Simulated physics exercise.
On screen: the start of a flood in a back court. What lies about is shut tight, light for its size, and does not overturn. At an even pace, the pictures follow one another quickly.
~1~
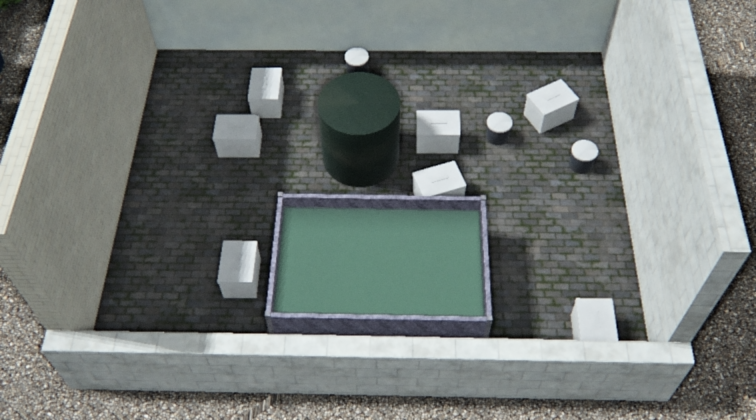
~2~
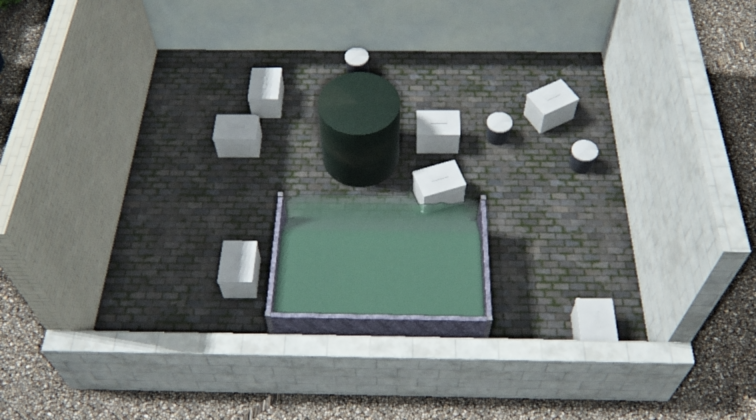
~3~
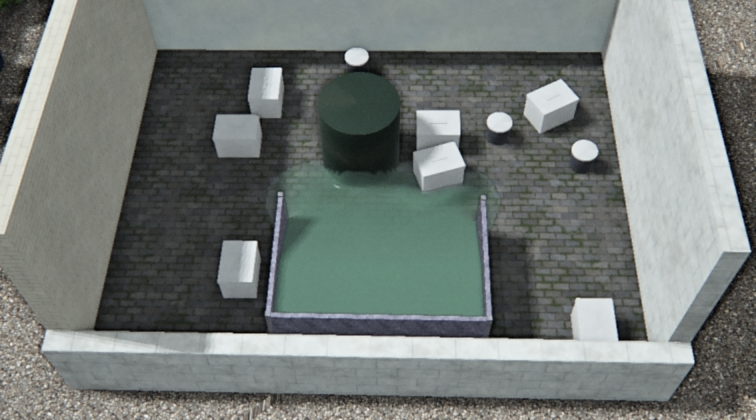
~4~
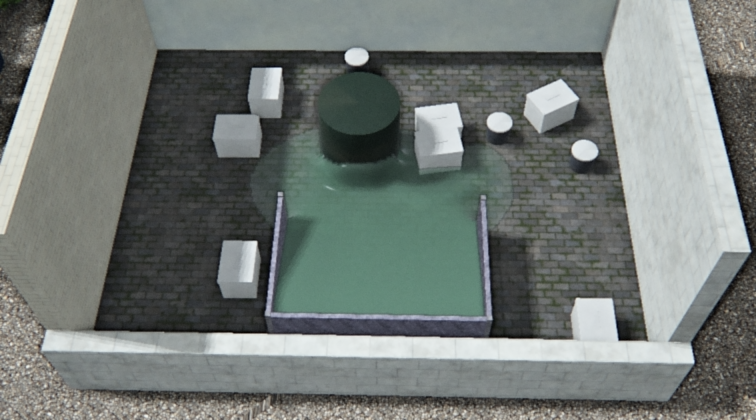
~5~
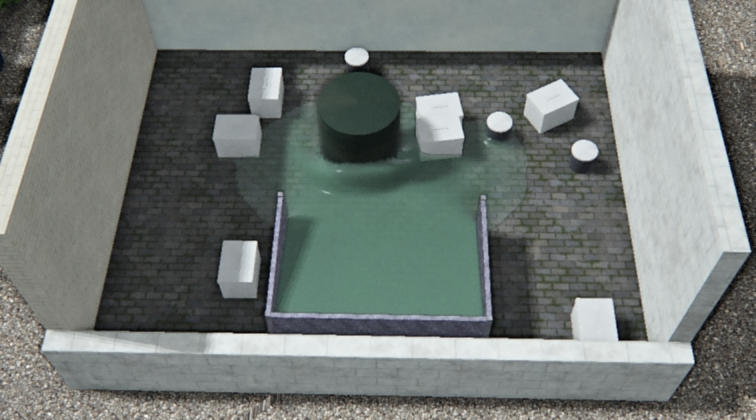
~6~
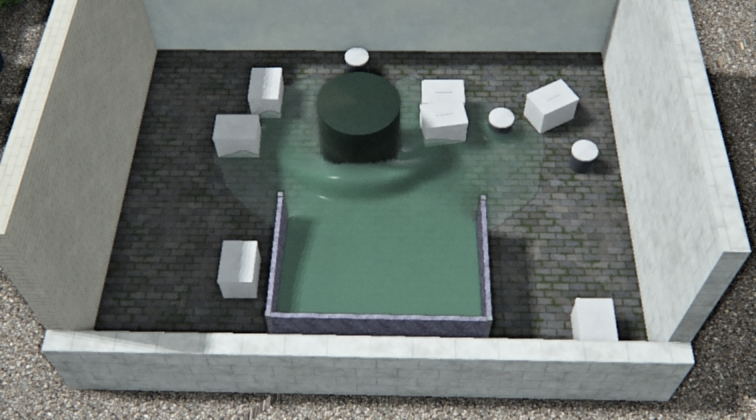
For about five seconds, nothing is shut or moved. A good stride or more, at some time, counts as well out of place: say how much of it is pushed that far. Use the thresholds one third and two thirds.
I'd put it at two thirds or higher.
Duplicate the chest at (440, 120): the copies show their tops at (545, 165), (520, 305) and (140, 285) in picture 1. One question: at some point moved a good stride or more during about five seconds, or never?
Twin one: Slides well clear; twin two: Barely shifts; twin three: Barely shifts.
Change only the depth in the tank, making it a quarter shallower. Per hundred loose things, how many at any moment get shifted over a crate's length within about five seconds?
Roughly 80 per cent of them.
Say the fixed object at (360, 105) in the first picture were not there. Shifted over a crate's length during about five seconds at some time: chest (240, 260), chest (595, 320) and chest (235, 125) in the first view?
Here's how it goes one after another: Remained close, remained close and traveled a good way.
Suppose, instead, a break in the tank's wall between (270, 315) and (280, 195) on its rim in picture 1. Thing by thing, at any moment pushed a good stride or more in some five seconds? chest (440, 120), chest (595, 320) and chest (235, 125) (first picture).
One after another: Never gets that far, then never gets that far, then goes the distance.
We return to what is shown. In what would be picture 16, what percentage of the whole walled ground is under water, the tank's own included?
Something close to 70 per cent.
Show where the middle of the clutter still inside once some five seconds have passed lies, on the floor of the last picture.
That averages to about (378, 160) on the floor.
A moment on, 3 of 10 are well off their spots; 1 afloat.
Next, 6 of 10 are well off their spots; 6 afloat.
Later, 7 of 10 are well off their spots; 6 afloat.
In the end, 5 of 10 are well off their spots, and 8 have been at some point; 6 afloat.
